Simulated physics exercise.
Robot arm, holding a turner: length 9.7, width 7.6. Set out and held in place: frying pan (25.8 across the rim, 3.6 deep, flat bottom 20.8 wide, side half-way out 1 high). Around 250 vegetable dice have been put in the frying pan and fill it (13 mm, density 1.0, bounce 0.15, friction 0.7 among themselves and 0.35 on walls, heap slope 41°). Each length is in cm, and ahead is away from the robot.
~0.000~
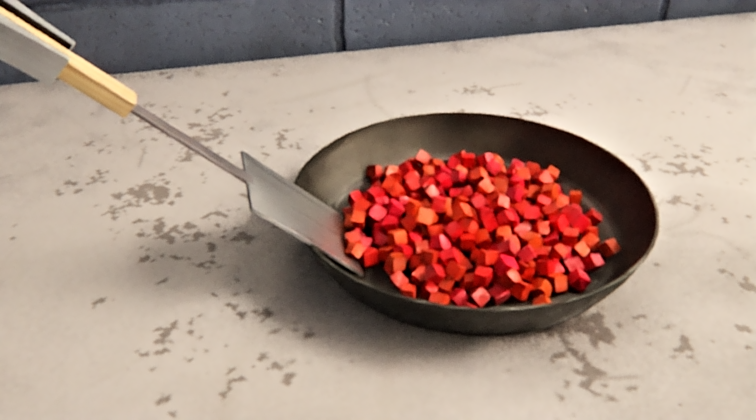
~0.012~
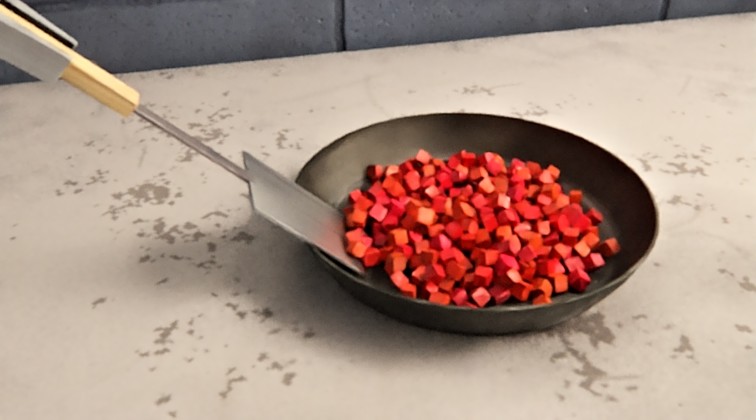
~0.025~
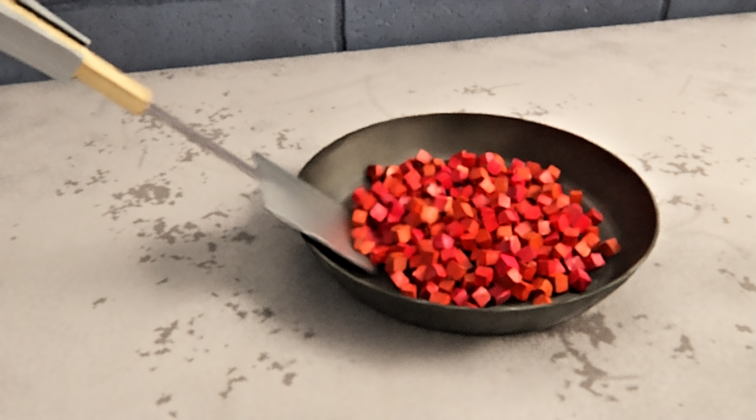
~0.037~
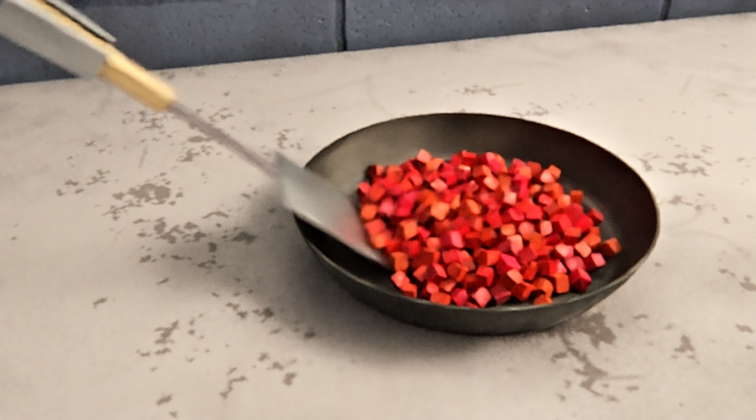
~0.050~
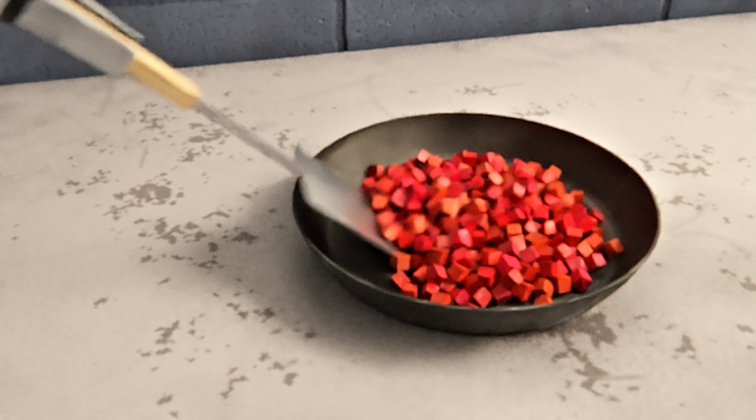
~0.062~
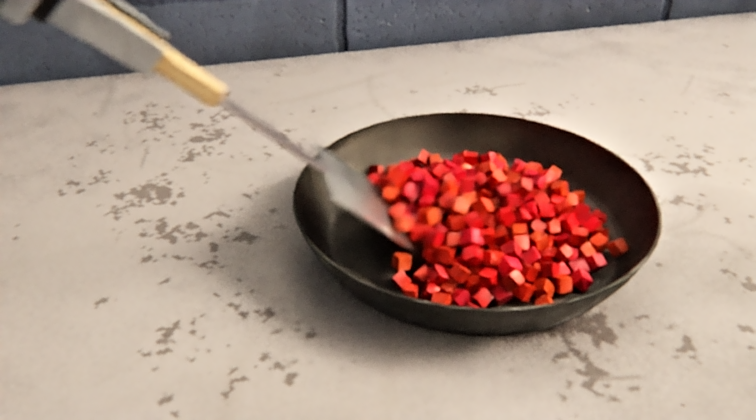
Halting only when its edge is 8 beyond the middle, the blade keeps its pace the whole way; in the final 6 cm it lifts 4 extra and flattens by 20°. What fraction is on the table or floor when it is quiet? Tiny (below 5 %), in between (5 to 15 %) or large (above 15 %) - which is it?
Large, so above 15 %.
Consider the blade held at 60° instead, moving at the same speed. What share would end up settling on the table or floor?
Roughly 25 per cent.
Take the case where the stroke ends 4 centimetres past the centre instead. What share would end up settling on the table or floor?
Roughly 15 %.
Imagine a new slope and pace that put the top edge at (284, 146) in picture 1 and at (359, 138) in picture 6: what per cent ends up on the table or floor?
20 per cent.
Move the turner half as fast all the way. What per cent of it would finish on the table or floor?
Near 5 %.
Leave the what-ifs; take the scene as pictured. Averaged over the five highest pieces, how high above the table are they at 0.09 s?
Roughly 5 cm above the table.
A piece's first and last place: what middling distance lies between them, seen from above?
5 cm.
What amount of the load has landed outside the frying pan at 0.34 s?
20 %.
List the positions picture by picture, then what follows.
Turner top edge at (246, 178), sloping 44°; upper third of the load around (469, 207), from x 350 to 610, top at y 160; 252 in the frying pan, in the first picture.
Turner top edge at (248, 178), sloping 44°; upper third of the load around (469, 206), from x 350 to 610, top at y 160, in the second picture.
Turner top edge at (258, 176), sloping 44°; upper third of the load around (465, 206), from x 360 to 610, top at y 160, in the third picture.
Turner top edge at (278, 174), sloping 44°; upper third of the load around (463, 202), from x 365 to 610, top at y 160, in the fourth picture.
Turner top edge at (300, 171), sloping 44°; upper third of the load around (461, 204), from x 370 to 615, top at y 160, in the fifth picture.
Turner top edge at (322, 168), sloping 44°; upper third of the load around (471, 201), from x 370 to 615, top at y 160; 252 in the frying pan, in the sixth picture.
By 0.09 s, sloping 44°, highest piece 6 above the table; 252 in the frying pan.
By 0.13 s, sloping 38°, highest piece 7 above the table; 252 in the frying pan.
By 0.34 s, sloping 24°, highest piece 8 above the table; 196 in the frying pan, 48 on the table or floor, 8 on the blade or in flight.
By 1.39 s, sloping 24°, highest piece 4 above the table; 196 in the frying pan, 56 on the table or floor.
Final count, 196 in the frying pan, 56 on the table or floor. That is 22 % on the table or floor.
